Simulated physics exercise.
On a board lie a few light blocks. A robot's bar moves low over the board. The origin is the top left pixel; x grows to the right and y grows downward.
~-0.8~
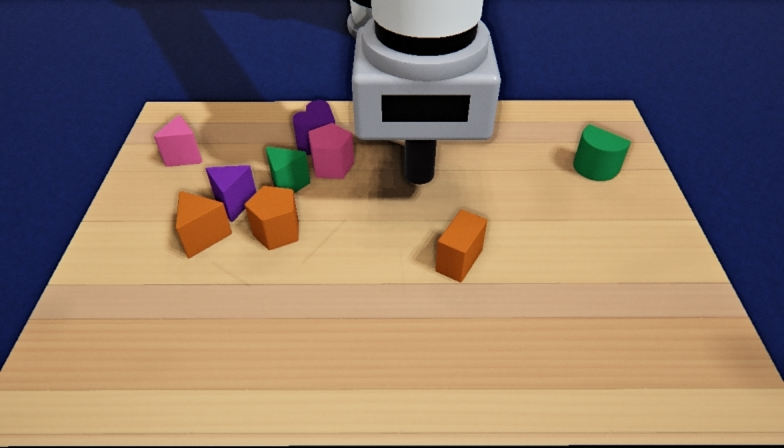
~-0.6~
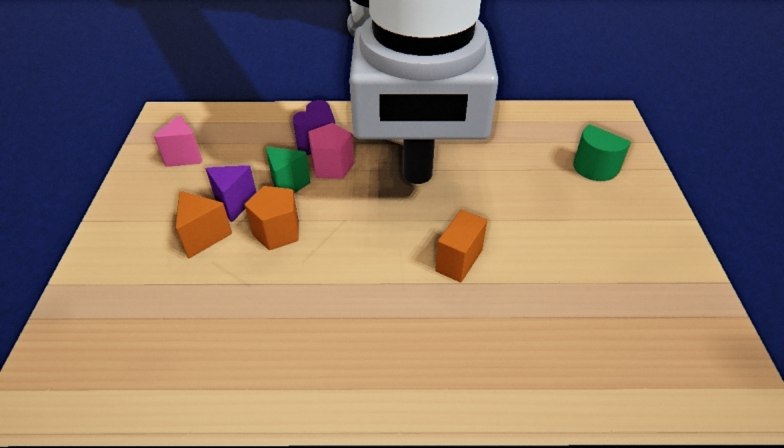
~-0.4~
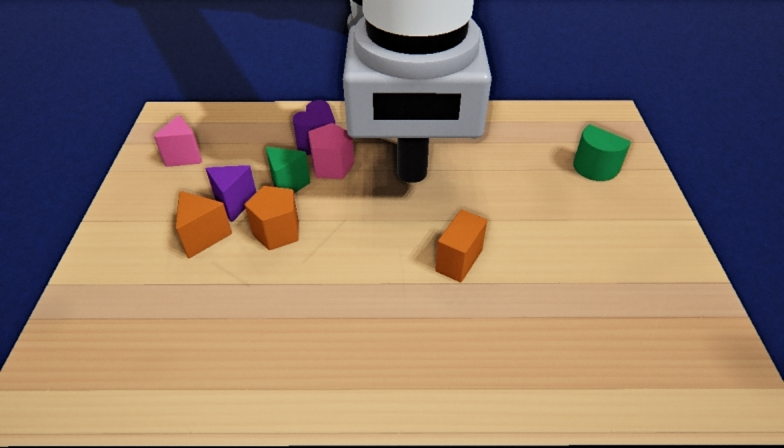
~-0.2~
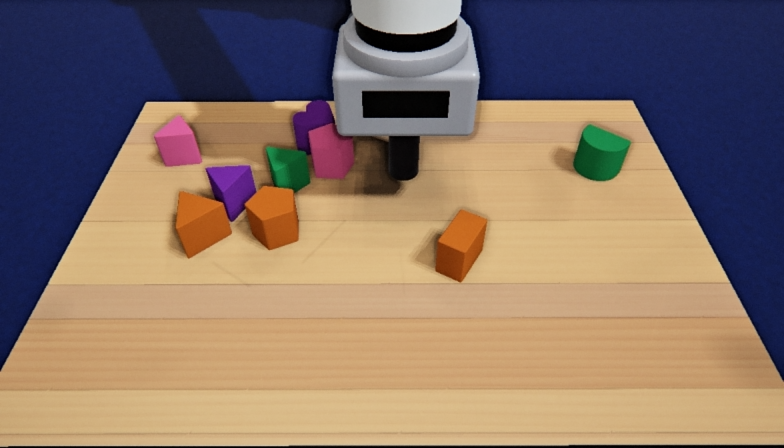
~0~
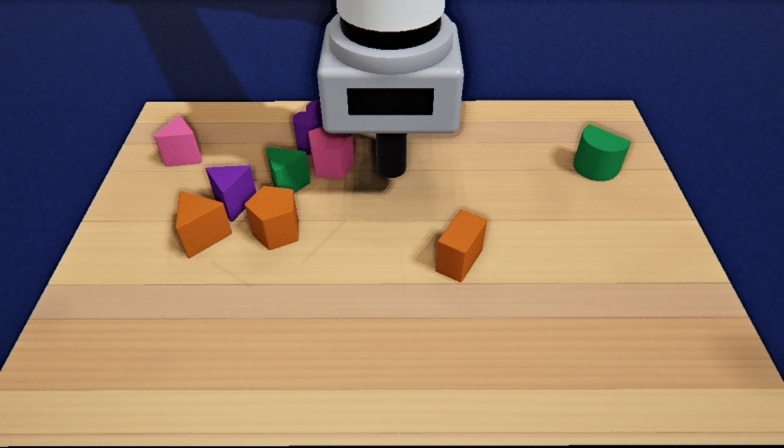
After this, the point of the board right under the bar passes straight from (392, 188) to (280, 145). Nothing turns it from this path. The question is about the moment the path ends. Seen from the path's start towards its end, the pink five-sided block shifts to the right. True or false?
This is true.
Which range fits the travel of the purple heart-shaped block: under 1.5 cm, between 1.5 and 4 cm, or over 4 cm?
The purple heart-shaped block moves over 4 cm.
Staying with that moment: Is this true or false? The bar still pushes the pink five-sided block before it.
Answer: True.
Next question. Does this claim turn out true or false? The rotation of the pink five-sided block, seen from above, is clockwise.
True
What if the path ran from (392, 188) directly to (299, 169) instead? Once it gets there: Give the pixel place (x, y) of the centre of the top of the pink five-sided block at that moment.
I predict (287, 120).
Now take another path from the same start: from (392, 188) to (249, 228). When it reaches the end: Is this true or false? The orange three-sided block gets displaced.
The statement is incorrect.
What follows on the original path. One third of the way, bar (350, 153); purple heart-shaped block (313, 112); pink five-sided block (321, 132).
Two thirds of the way, bar (312, 139); purple heart-shaped block (295, 95), turned 10° clockwise; pink five-sided block (288, 115), turned 30° clockwise.
At the end, bar (277, 126); green three-sided block unmoved; purple heart-shaped block (287, 83), turned 45° clockwise; pink five-sided block (261, 98), turned 60° clockwise.
